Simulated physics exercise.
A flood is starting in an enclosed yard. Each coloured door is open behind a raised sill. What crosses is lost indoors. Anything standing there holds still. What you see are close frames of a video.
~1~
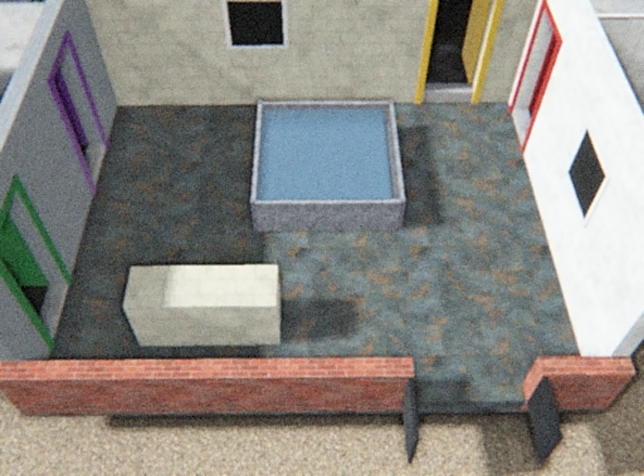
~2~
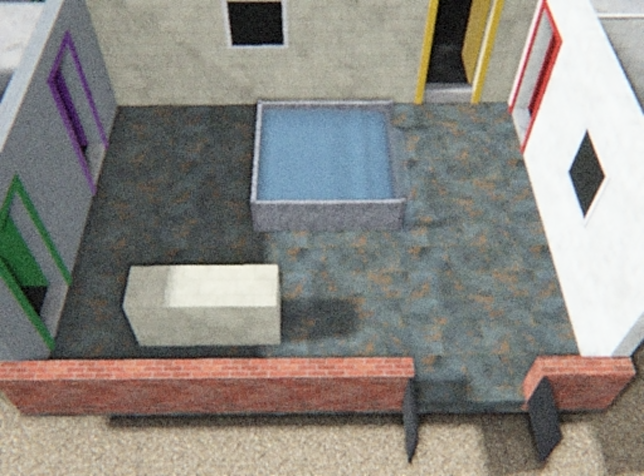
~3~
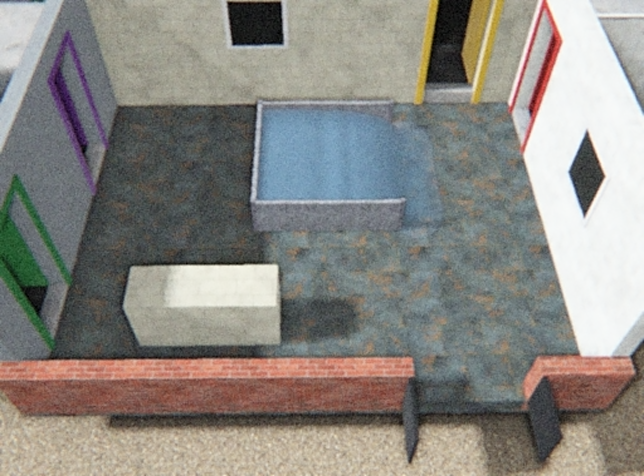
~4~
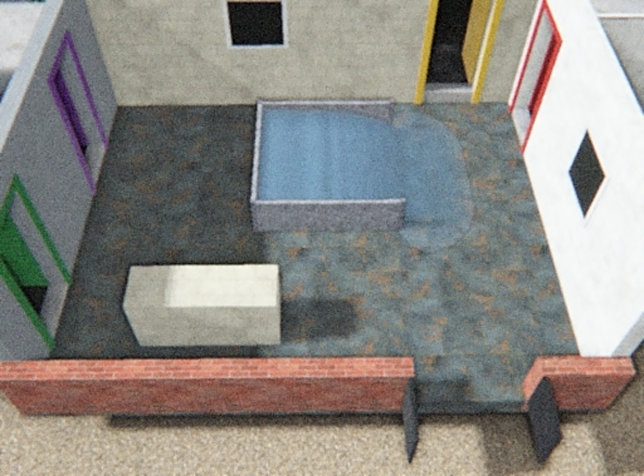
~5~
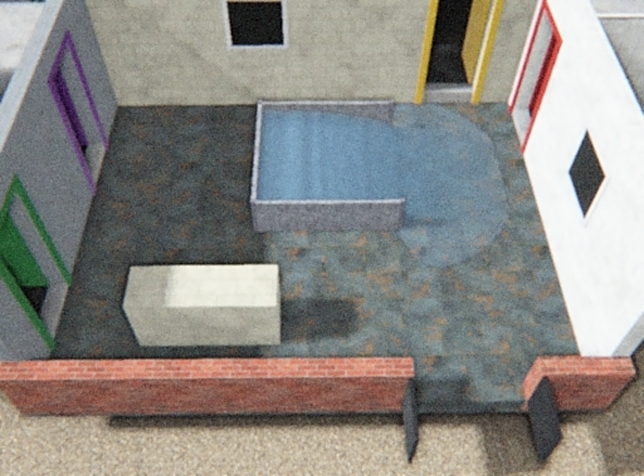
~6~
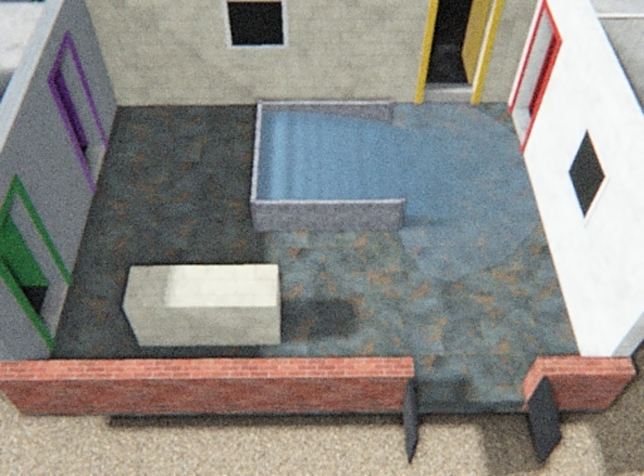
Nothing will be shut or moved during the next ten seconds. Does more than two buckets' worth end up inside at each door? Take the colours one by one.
At the end, the green door will not top two buckets; the yellow door will not top two buckets; the red door will top two buckets; the purple door will not top two buckets.
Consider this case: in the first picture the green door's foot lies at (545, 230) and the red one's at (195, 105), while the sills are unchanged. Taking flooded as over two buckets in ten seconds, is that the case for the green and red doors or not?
Short version: The green door tops the limit and the red door stays within the limit.
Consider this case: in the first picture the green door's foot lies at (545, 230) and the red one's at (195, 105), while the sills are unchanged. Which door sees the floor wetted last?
My answer: The one in purple.
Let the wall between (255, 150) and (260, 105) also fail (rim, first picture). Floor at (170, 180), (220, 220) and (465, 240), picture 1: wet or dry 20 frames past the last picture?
In turn: Inundated, then untouched, then untouched.
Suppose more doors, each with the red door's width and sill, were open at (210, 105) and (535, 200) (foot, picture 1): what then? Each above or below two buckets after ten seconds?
Taking them in order: The first door stays short, the second door exceeds it.
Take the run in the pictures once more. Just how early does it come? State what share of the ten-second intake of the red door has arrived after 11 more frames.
About 40 per cent.
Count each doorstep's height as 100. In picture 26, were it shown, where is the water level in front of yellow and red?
Near 80 and 160 per cent, in that order.
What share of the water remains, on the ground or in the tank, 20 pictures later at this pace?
My figure is close to 92 percent.
A moment on, water covers 25 % of the floor; the green door not reached, the yellow door wet at the sill, nothing in, the red door under two buckets in, the purple door not reached.
Next, water covers 30 % of the floor; the green door not reached, the yellow door wet at the sill, nothing in, the red door over two buckets in, the purple door not reached.
Then, water covers 40 % of the floor; the green door not reached, the yellow door under two buckets in, the red door far over two buckets in, the purple door not reached.
Later, water covers 65 % of the floor; the green door not reached, the yellow door under two buckets in, the red door far over two buckets in, the purple door wet at the sill, nothing in.
In the end, water covers 90 % of the floor; the green door wet at the sill, nothing in, the yellow door under two buckets in, the red door far over two buckets in, the purple door wet at the sill, nothing in.
